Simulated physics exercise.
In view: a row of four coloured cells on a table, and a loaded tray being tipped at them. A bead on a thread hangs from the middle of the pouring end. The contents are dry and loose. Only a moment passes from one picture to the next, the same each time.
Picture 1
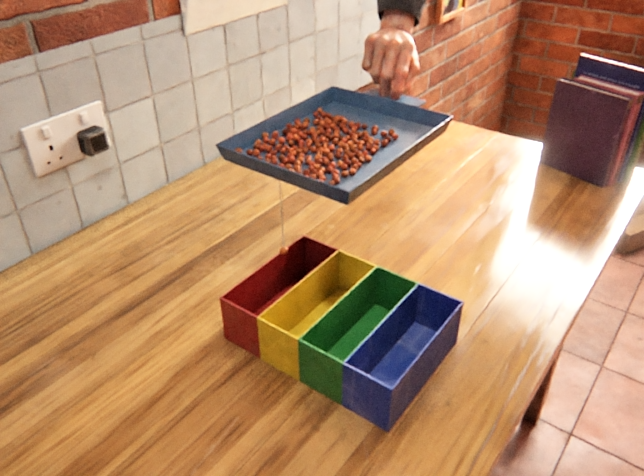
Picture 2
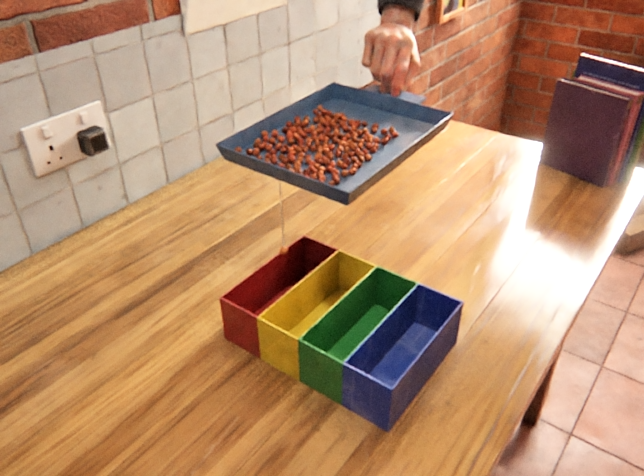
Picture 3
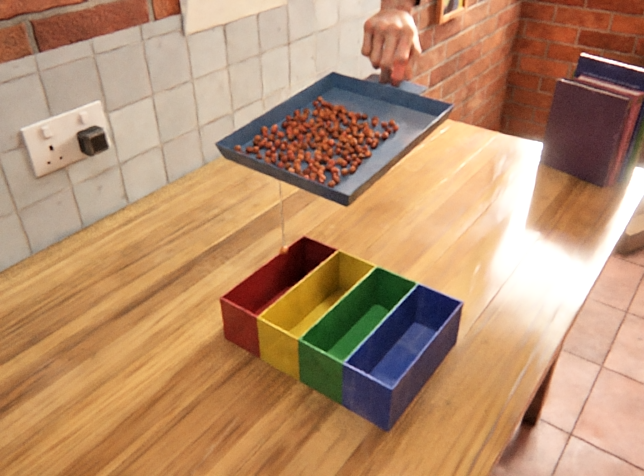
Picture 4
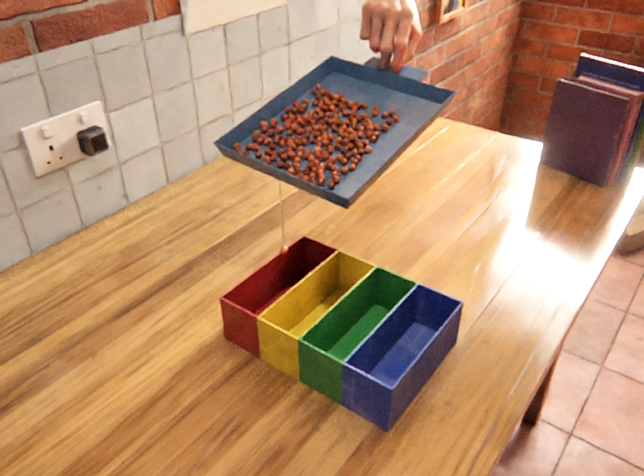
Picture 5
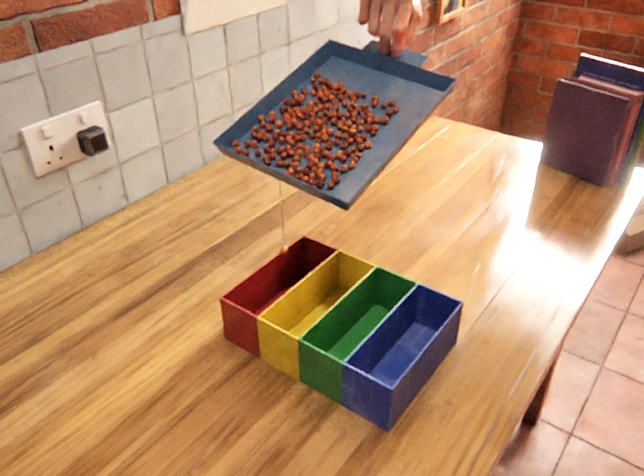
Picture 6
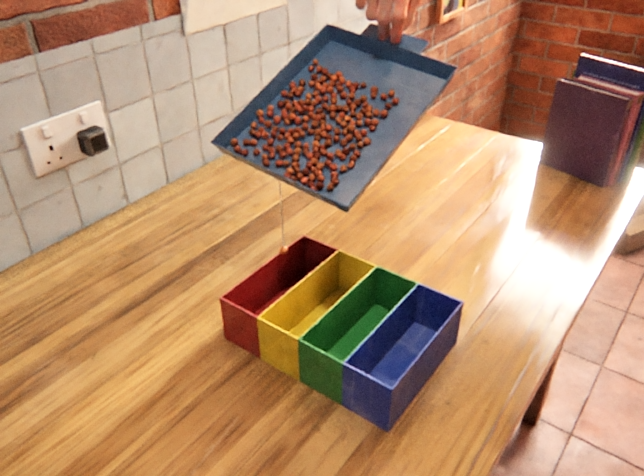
A blue tray of brown pellets tilts toward four coloured cells as a hand raises its handle.
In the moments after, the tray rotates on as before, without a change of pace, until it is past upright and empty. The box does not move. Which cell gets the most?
It favours the yellow compartment.
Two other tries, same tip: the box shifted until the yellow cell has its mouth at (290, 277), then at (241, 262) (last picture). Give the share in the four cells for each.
The first gives 100 %, the second 80 %.
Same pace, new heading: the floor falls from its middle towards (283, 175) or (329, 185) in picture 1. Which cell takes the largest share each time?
In turn: The red cell; the yellow cell.
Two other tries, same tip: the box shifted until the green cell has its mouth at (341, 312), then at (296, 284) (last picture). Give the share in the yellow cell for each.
In turn 40 and 10 in a hundred.
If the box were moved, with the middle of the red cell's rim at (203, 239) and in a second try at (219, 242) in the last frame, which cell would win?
The first try: That blue cell. The second: The blue cell.
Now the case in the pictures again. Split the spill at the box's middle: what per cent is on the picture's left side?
Some 100 per cent.
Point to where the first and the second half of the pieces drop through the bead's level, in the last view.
At about (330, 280), then at (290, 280).
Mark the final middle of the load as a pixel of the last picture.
Around (304, 339).
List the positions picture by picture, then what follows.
In the first picture, corners of the pouring end at (223, 144) and (348, 188), level; middle of the load at (318, 146), clay pellets; bead on its thread at (284, 250); red cell at (240, 324); yellow cell at (279, 345); green cell at (321, 368); blue cell at (367, 393).
In the second picture, corners of the pouring end at (223, 143) and (348, 188), level; middle of the load at (318, 144).
In the third picture, corners of the pouring end at (222, 143) and (347, 191), tipped barely, lowest at the right corner; middle of the load at (317, 140).
In the fourth picture, corners of the pouring end at (221, 142) and (347, 194), tipped a little, lowest at the right corner; middle of the load at (317, 135).
In the fifth picture, corners of the pouring end at (220, 141) and (346, 197), tipped clearly, lowest at the right corner; middle of the load at (316, 129).
In the sixth picture, corners of the pouring end at (218, 140) and (346, 201), tipped clearly, lowest at the right corner; middle of the load at (315, 125); red cell at (240, 324); yellow cell at (279, 345); green cell at (321, 368); blue cell at (367, 393).
Soon, tray tipped steeply; nearly all on the tray; a stray few falling or outside the box.
A while on, tray tipped past a quarter turn; about a third on the tray; a small part in the yellow cell; a small part in the green cell; a stray few in the red cell; a stray few in the blue cell; about a third falling or outside the box.
Towards the end, tray tipped past a quarter turn; about half in the yellow cell; about a quarter in the red cell; about a quarter in the green cell; a stray few in the blue cell; a small part falling or outside the box.
Finally, tray tipped past a quarter turn; about half in the yellow cell; about a quarter in the red cell; about a quarter in the green cell; a stray few in the blue cell; a small part outside the box.
